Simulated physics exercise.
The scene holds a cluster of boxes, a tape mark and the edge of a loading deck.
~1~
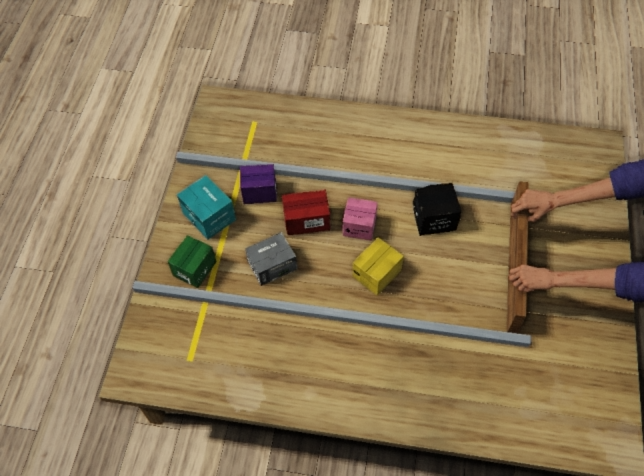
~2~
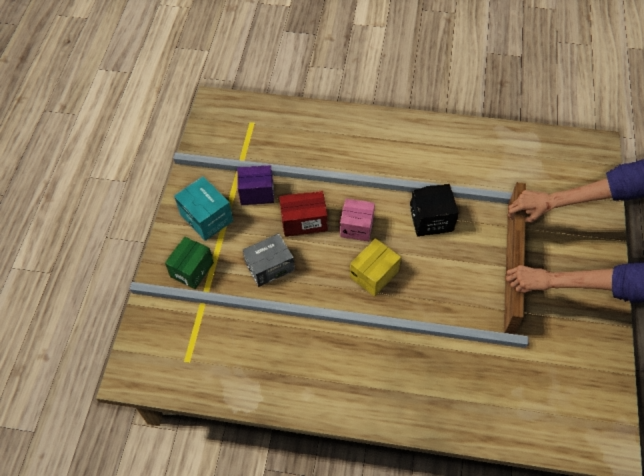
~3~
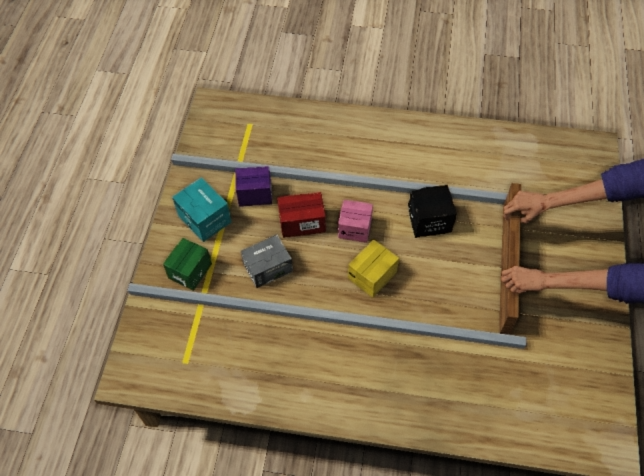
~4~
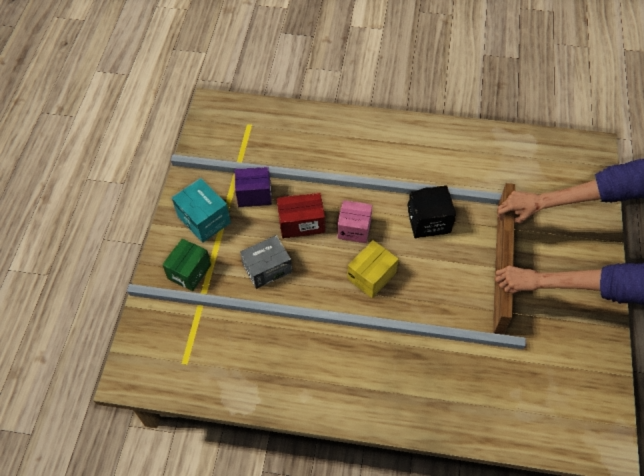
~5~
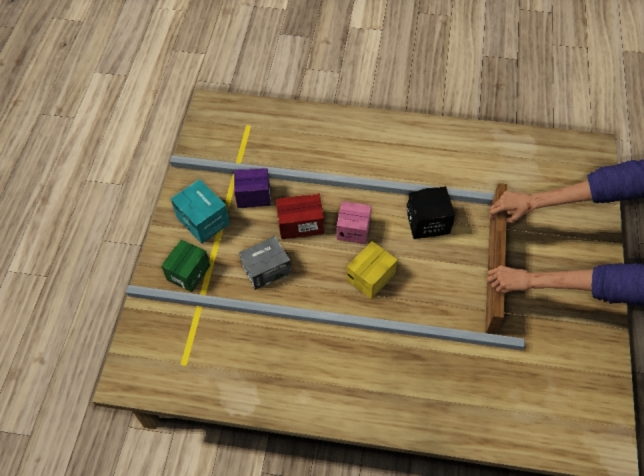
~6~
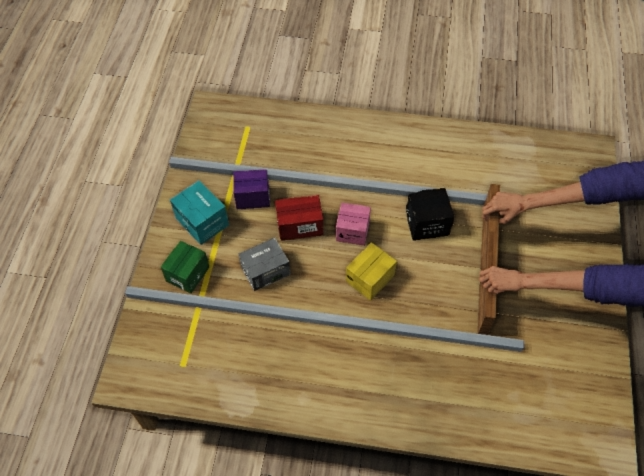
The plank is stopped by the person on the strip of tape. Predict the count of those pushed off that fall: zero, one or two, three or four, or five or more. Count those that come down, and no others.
When it halts, one, or two, of them have come off.
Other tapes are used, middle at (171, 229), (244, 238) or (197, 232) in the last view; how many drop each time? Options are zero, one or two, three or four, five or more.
More than four; 1 or 2; more than four.
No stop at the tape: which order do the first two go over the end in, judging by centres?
The turquoise box comes first, then the green parcel.
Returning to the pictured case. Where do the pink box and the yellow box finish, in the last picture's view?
In the last picture the pink box sits at (205, 219) while the yellow box sits at (193, 256).
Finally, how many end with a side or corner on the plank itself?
Tally at the end: 3.
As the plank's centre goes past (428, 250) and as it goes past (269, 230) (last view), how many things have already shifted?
The first number is 1, the next one 8.
Soon after, none off yet; turquoise box at rest near (200, 213); green parcel at rest near (186, 267); purple parcel at rest near (252, 189).
In the end, the number that fall off is one or two; gone, green parcel and turquoise box.
